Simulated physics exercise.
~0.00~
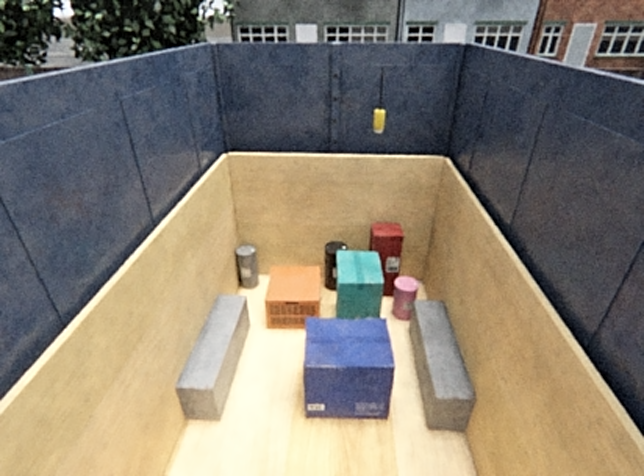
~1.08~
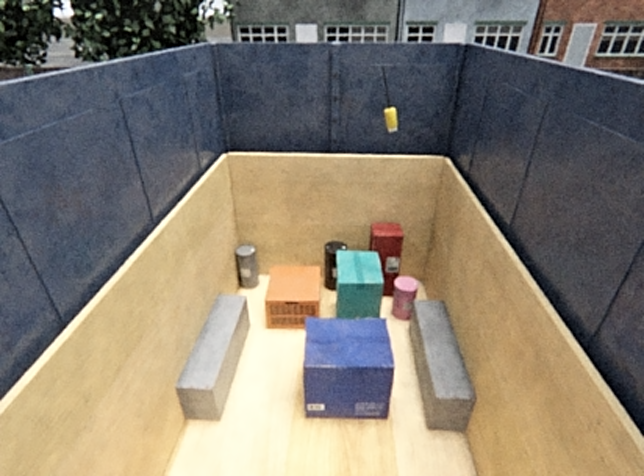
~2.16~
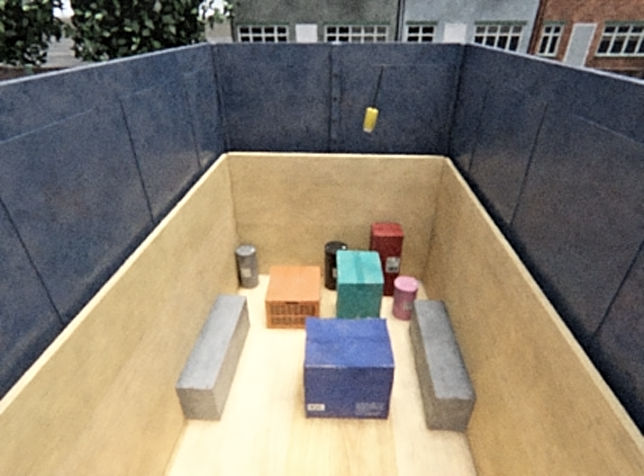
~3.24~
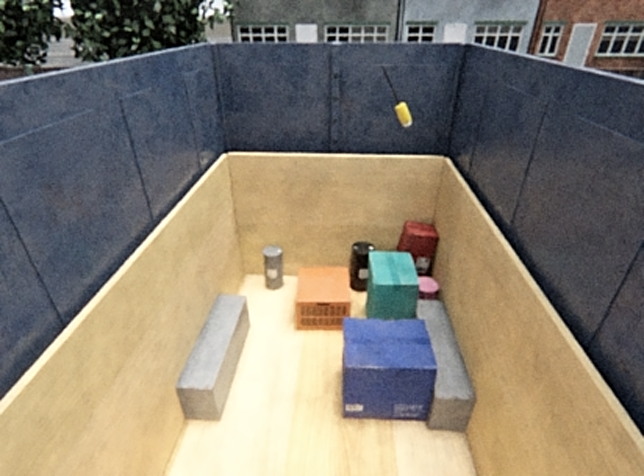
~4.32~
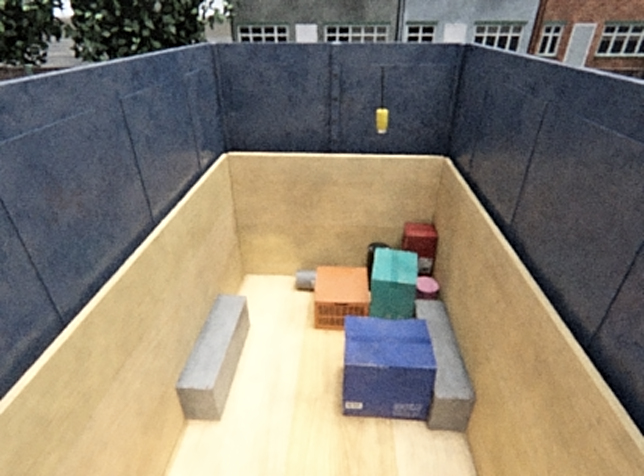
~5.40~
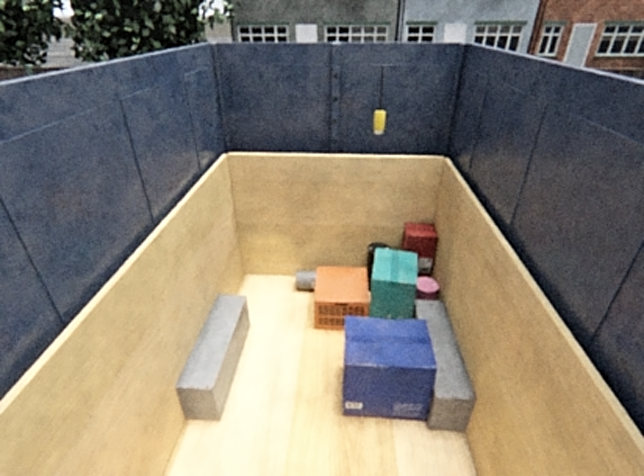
In an open-topped van bay, boxes and canisters slide right, and the grey canister topples over.
